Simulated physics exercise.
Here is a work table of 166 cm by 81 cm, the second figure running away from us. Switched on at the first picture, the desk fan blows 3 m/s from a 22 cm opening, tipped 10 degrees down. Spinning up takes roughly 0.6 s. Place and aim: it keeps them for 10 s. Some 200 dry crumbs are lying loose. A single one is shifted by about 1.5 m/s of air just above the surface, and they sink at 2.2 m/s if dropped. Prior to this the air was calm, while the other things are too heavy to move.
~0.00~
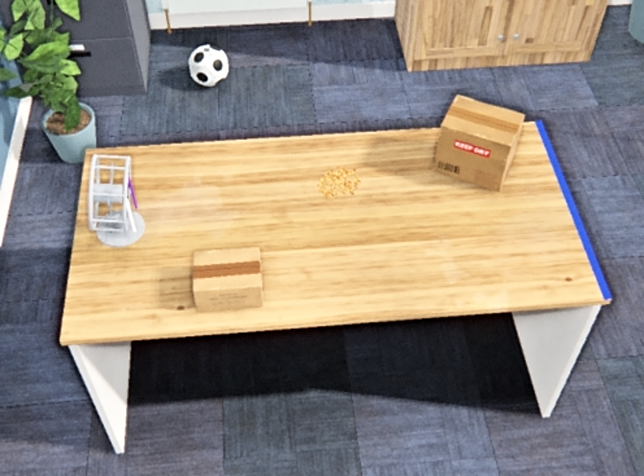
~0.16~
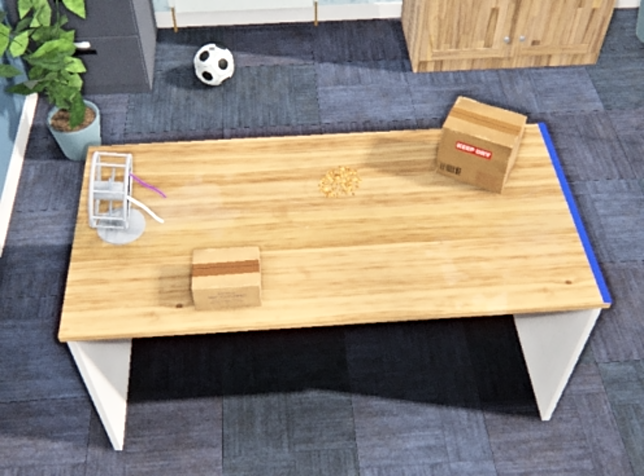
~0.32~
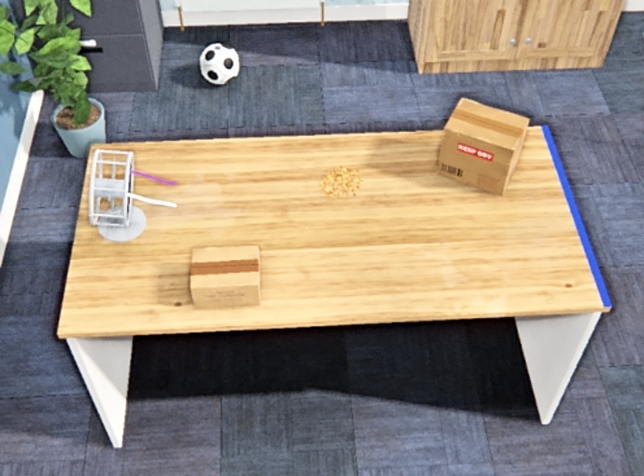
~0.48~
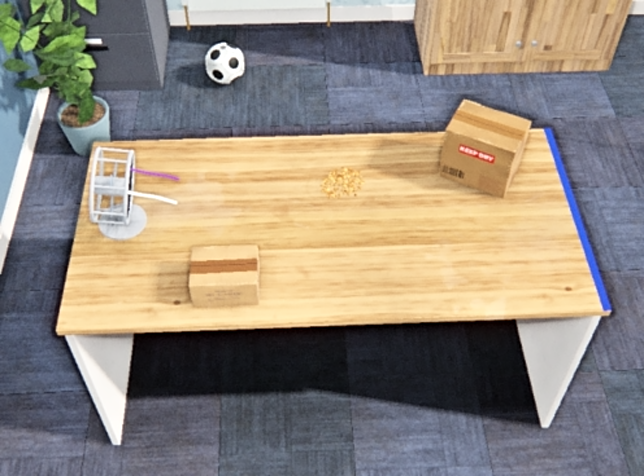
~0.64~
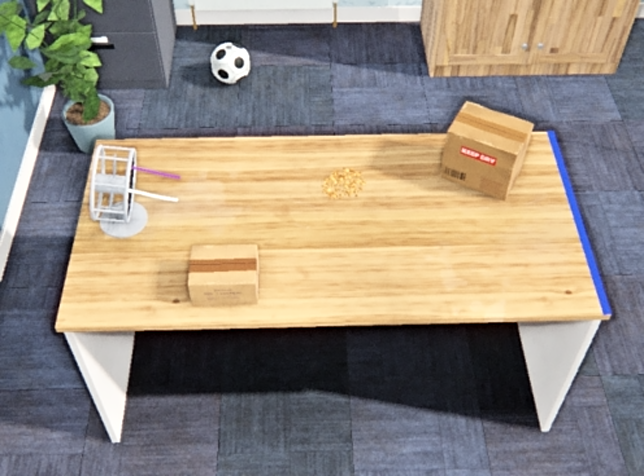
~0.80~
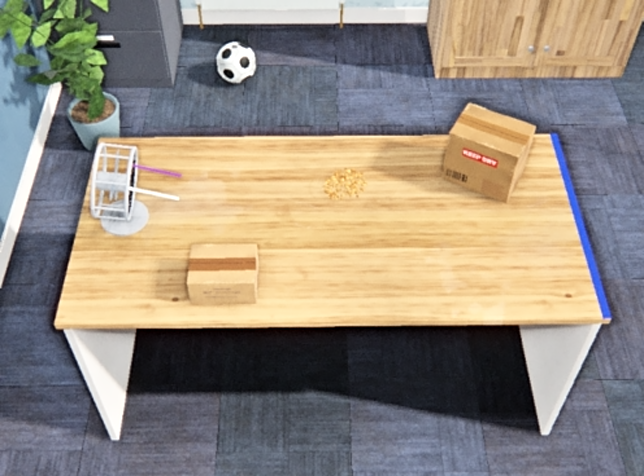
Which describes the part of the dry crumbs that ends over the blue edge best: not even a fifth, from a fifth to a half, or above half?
I figure the part over that edge ends up smaller than a fifth.
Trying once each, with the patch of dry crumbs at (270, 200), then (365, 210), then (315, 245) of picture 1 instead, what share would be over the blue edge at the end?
Roughly 3 %, then 90 %, then 60 %.
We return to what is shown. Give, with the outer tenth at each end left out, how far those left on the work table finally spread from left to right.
Around 10 centimetres from left to right.
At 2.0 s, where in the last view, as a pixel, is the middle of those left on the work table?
Centre estimate: (449, 159) px.
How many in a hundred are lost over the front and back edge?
0 % front, 50 % back.
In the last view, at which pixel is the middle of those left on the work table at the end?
Around (449, 159).
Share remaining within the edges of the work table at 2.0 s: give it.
I reckon some 60 %.
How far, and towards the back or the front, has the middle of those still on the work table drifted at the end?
Backward, about 10 cm.
After 2.0 s the count stands so, 0 % are over the blue edge; the middle of those still in play is near (449, 159).
After 3.2 s the count stands so, 0 % are over the blue edge; the middle of those still in play is near (449, 159).
After 5.5 s the count stands so, 0 % are over the blue edge; the middle of those still in play is near (452, 156).
After 10.0 s, at the end, 1 % are over the blue edge; the middle of those still in play is near (449, 159).
